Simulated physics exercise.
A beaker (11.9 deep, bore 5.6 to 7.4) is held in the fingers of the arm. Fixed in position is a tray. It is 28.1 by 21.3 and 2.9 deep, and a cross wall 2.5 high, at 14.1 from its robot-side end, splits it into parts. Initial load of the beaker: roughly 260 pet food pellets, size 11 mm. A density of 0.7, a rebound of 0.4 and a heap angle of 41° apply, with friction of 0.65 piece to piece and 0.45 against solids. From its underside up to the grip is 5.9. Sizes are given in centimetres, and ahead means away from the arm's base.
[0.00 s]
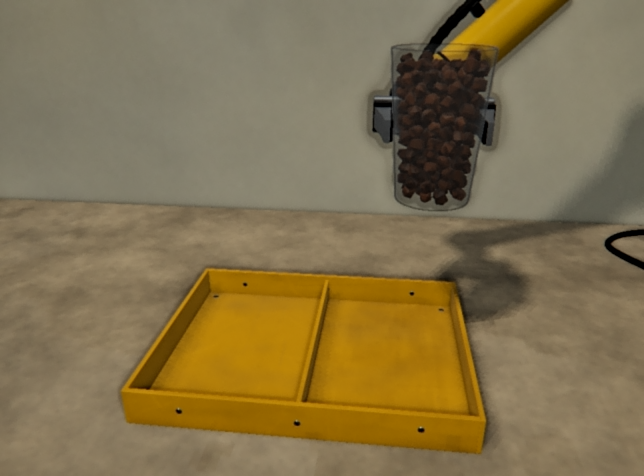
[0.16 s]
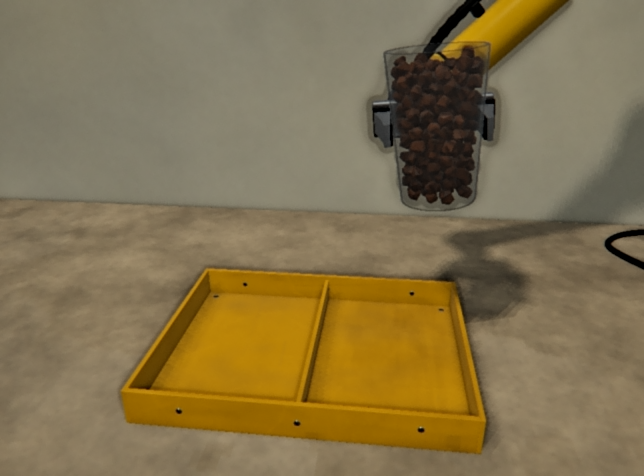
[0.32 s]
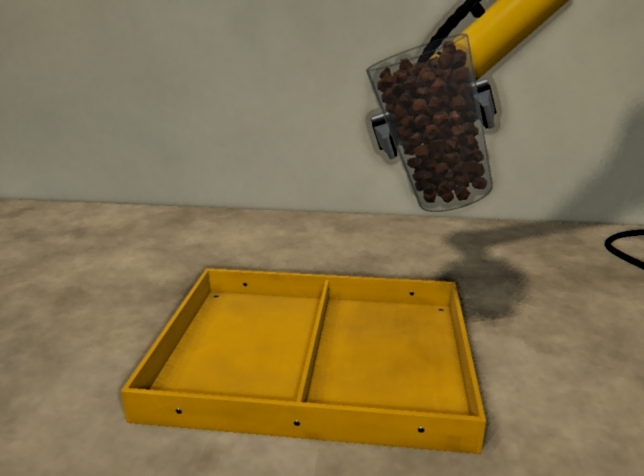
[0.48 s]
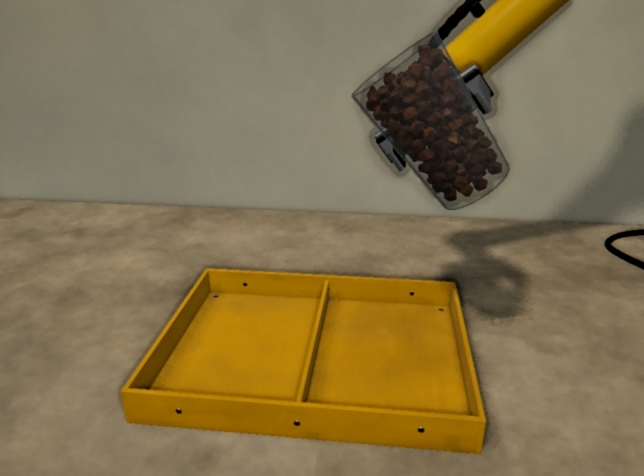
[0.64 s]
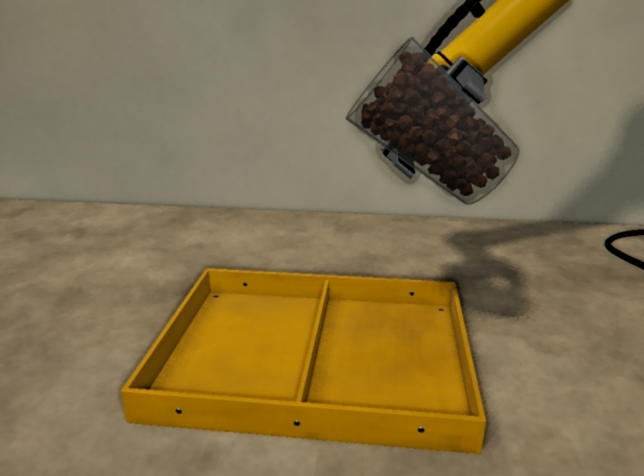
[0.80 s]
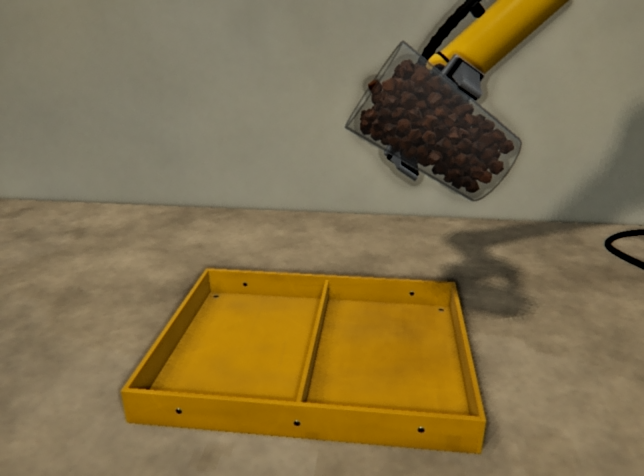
At first, a robot arm's gripper holds a clear beaker packed with brown pellets upright above and behind a yellow tray split by a cross wall. The arm then tilts the beaker to the left, gradually at first and then more steeply. Finally the tilting slows, with the pellets still inside and the tray empty.
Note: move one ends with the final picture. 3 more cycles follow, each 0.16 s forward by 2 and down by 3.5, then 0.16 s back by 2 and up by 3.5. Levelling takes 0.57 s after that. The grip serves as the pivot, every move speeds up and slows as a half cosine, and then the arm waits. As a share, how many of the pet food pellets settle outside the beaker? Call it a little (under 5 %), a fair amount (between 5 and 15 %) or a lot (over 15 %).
A little.
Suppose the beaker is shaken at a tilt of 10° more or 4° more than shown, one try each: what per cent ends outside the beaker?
Estimates, in order: 0 % and 0 %.
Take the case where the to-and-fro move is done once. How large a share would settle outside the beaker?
It would come to about 0 %.
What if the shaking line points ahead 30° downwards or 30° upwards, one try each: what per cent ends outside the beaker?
I'd say close to 0 percent for the first and close to 10 percent for the second.
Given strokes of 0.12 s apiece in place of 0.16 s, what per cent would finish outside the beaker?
In that case it would be near 0 percent.
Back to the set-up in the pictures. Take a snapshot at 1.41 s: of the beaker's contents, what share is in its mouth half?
Close to 55 in a hundred.
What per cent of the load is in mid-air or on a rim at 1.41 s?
About 0 per cent.
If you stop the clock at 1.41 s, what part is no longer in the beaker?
About 0 in a hundred parts are out by then.
By 1.41 s, tilted 57° forward, highest piece 27 above the table; 260 in the beaker.
By 2.02 s, tilted 32° forward, highest piece 28 above the table; 260 in the beaker.
By 2.53 s, level, highest piece 29 above the table; 260 in the beaker.
By 3.58 s, level, highest piece 29 above the table; 260 in the beaker.
Final count, 260 in the beaker. That is 0 % outside the beaker.
